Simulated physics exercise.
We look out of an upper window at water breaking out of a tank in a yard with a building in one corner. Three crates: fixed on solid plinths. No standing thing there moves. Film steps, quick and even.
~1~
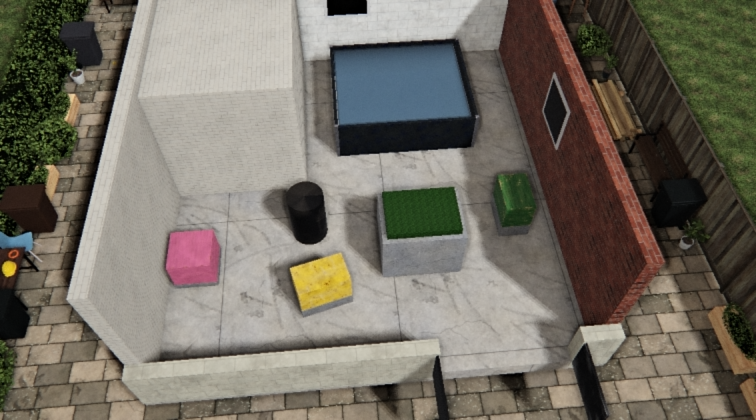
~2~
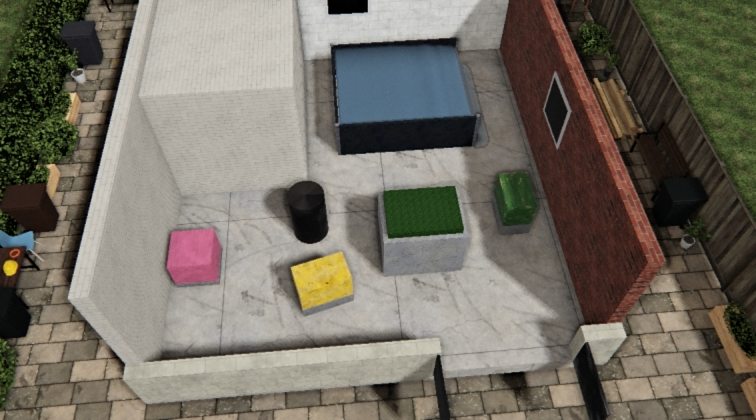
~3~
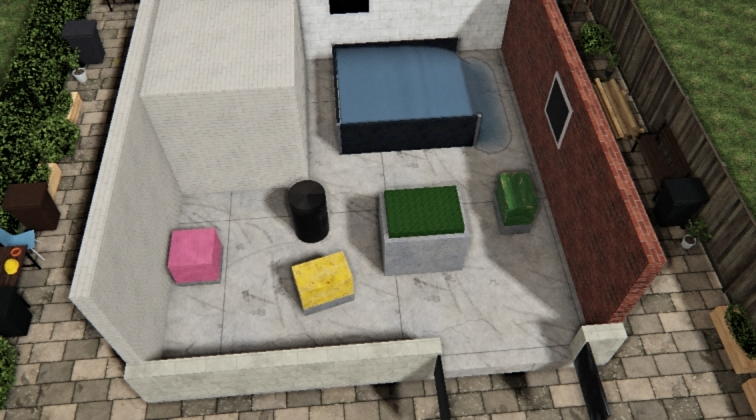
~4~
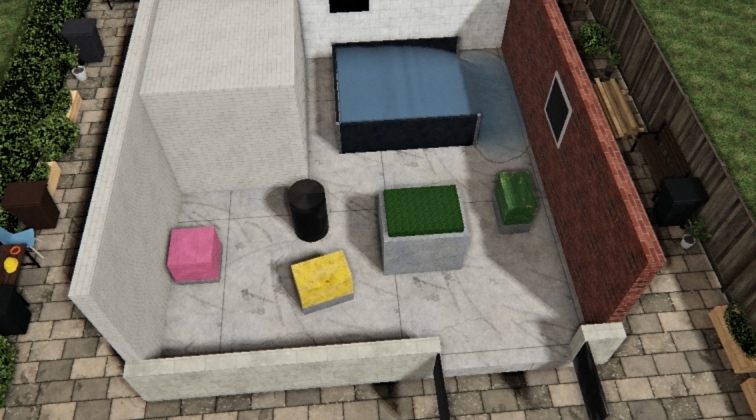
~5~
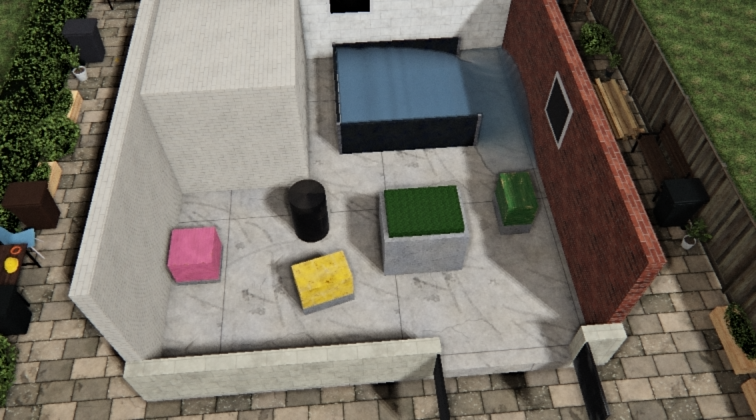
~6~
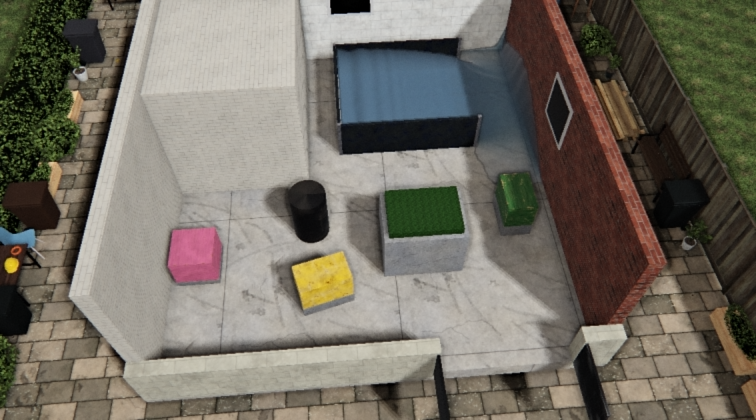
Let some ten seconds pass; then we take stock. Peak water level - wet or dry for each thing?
The pink crate is not missed by the water this time, the green crate is not missed by the water this time, the yellow crate is missed by the water this time.
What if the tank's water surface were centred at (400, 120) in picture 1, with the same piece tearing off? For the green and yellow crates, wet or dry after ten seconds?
Result: Green crate is inundated; yellow crate avoids it.
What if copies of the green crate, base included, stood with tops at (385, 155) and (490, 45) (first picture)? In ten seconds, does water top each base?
In the listed order, the first crate remains untouched while the second gets reached.
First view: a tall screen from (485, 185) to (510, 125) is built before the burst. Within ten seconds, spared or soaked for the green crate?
Well, the green crate one comes through dry in the end.
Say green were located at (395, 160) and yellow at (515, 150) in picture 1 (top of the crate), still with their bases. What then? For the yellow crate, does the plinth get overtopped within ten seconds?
I'd say the yellow crate is reached.
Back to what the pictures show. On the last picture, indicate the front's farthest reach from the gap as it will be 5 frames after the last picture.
Roughly (566, 260).
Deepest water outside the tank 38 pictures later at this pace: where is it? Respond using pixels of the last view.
It should be close to (314, 212).
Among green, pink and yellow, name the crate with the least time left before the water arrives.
The crate marked green comes first.
A moment on, water covers 20 % of the floor; the pink crate not reached, the green crate water round its plinth, the yellow crate not reached.
Next, water covers 35 % of the floor; the pink crate not reached, the green crate water round its plinth, the yellow crate not reached.
Then, water covers 60 % of the floor; the pink crate not reached, the green crate water round its plinth, the yellow crate not reached.
Later, water covers 85 % of the floor; the pink crate water round its plinth, the green crate water round its plinth, the yellow crate water round its plinth.
In the end, water covers 100 % of the floor; the pink crate was topped, the green crate was topped, the yellow crate stayed above the water.
